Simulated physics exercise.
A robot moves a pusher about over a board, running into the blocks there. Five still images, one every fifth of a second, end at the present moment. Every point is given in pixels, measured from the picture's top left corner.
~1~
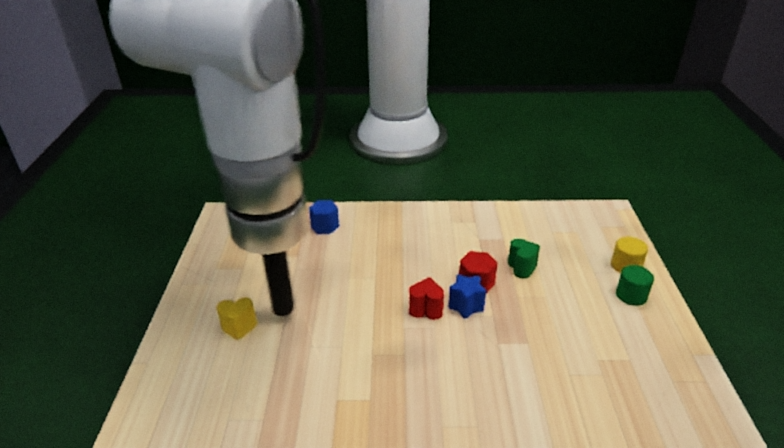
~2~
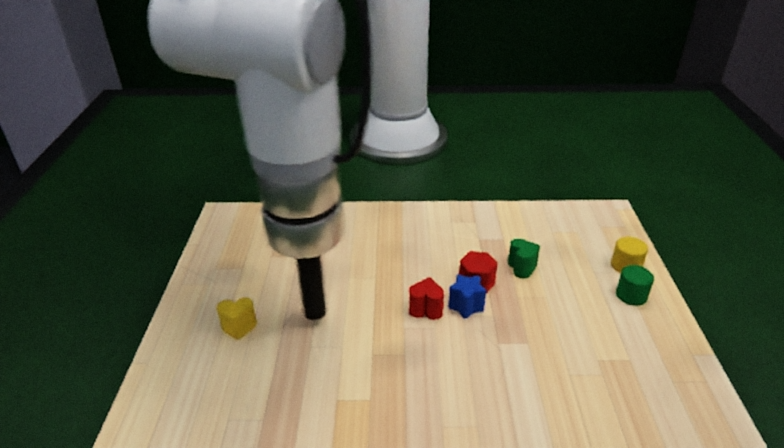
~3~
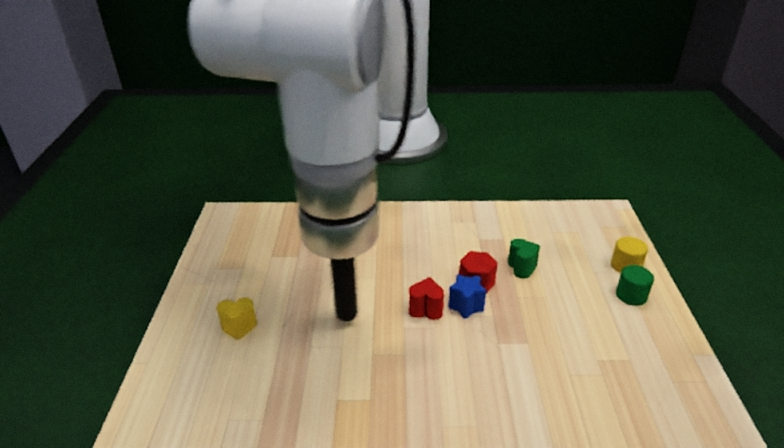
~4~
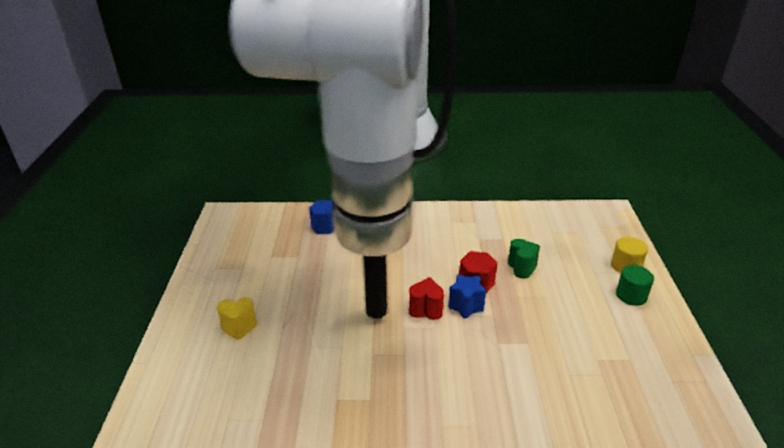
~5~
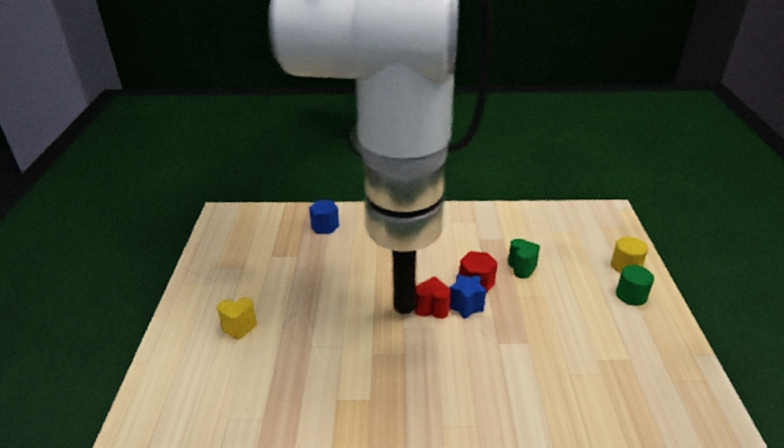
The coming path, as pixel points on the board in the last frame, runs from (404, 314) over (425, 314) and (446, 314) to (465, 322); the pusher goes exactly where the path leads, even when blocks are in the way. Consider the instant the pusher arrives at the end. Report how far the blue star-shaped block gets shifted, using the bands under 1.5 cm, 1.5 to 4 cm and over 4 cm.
The best fit is over 4 cm.
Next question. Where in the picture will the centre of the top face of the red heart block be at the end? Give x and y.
The middle of its upper face should be somewhere near (494, 294).
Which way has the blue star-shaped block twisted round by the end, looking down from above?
The block turns counter-clockwise.
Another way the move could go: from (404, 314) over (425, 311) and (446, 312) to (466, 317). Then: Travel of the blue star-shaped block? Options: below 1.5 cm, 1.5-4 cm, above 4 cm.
The blue star-shaped block ends up quite far away, over 4 cm.
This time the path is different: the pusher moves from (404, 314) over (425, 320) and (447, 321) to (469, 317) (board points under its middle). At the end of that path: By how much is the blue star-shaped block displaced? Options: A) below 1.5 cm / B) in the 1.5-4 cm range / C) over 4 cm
My answer is option C.
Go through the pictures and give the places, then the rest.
Lower end of the pusher at (284, 309), tops of blocks, red heart block at (427, 289), blue star-shaped block at (468, 284), red hexagonal block at (479, 261), in the first frame.
Pusher at (315, 313), blocks as before, in the second frame.
Pusher at (347, 314), blocks as before, in the third frame.
Pusher at (377, 311), blocks as before, in the fourth frame.
Pusher at (404, 306), red heart block at (433, 288), blue star-shaped block at (468, 284), red hexagonal block at (479, 261), in the fifth frame.
The first path, step by step. Halfway along, pusher at (437, 305); red heart block at (466, 288); blue star-shaped block at (495, 281), turned 25° anticlockwise.
At the end, pusher at (465, 314); red heart block at (494, 294); blue star-shaped block at (510, 278), turned 65° anticlockwise; red hexagonal block not moved.
